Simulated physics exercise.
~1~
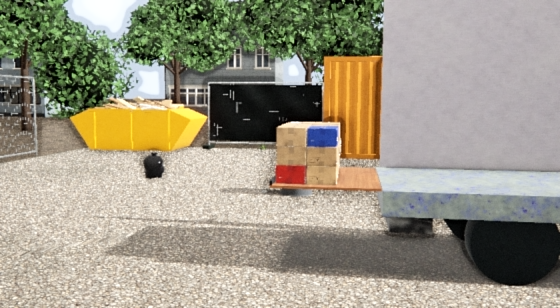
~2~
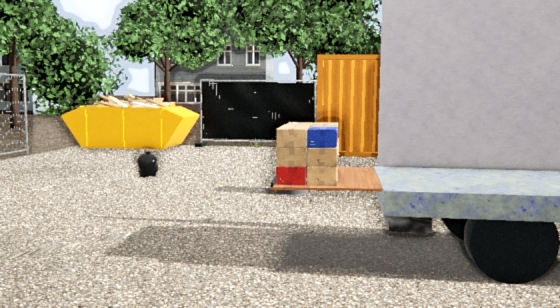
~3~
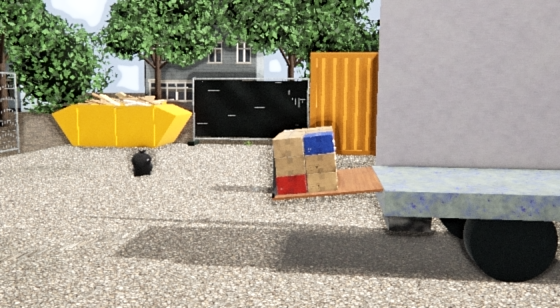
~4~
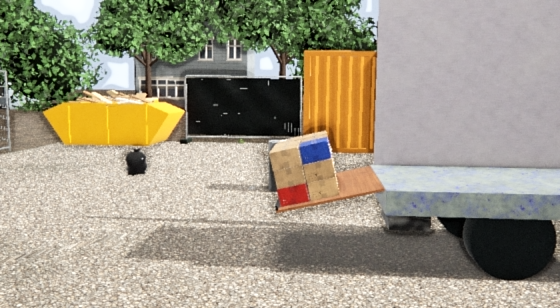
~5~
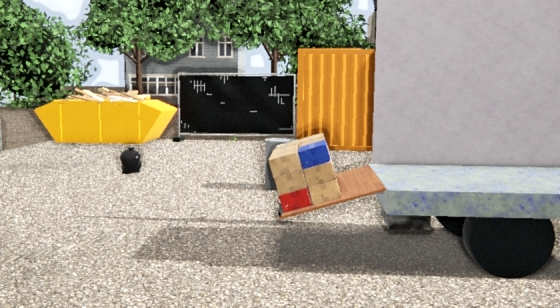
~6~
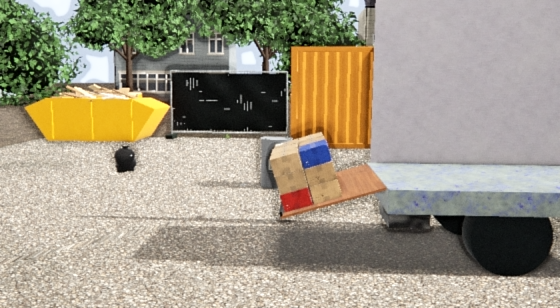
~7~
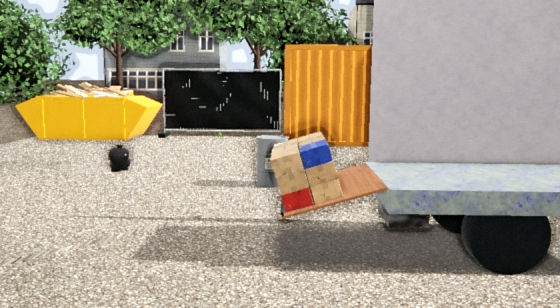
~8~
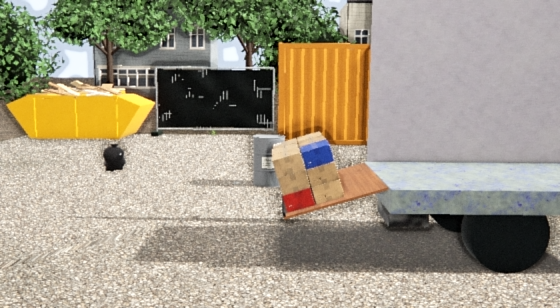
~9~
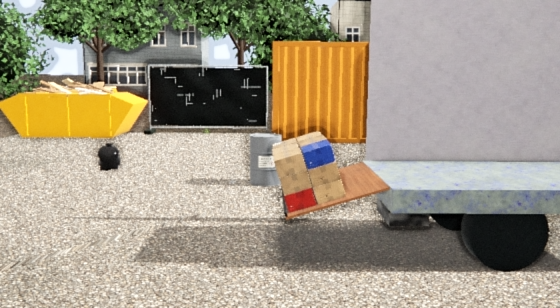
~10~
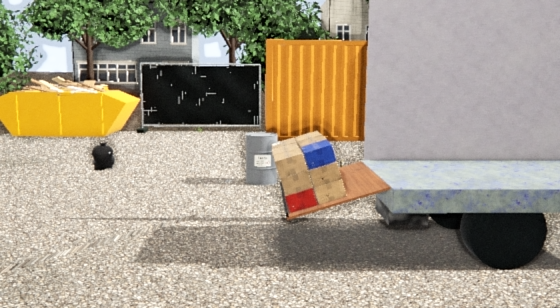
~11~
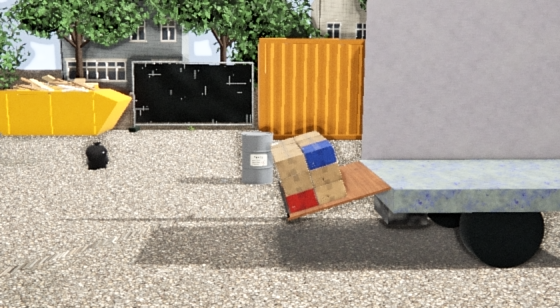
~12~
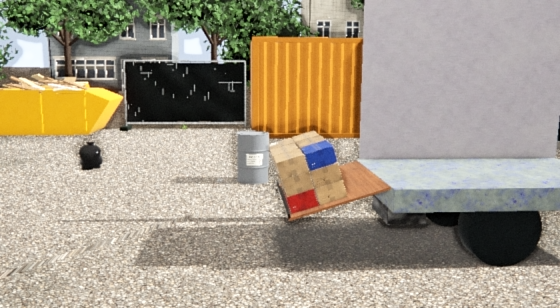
In a gravel yard with a yellow skip and an orange container, a platform at the back of a lorry tilts downward to the left, carrying stacked brown parcels, one blue and one red among them. The tilting stops, and the stack leans but stays aboard as the view drifts sideways.
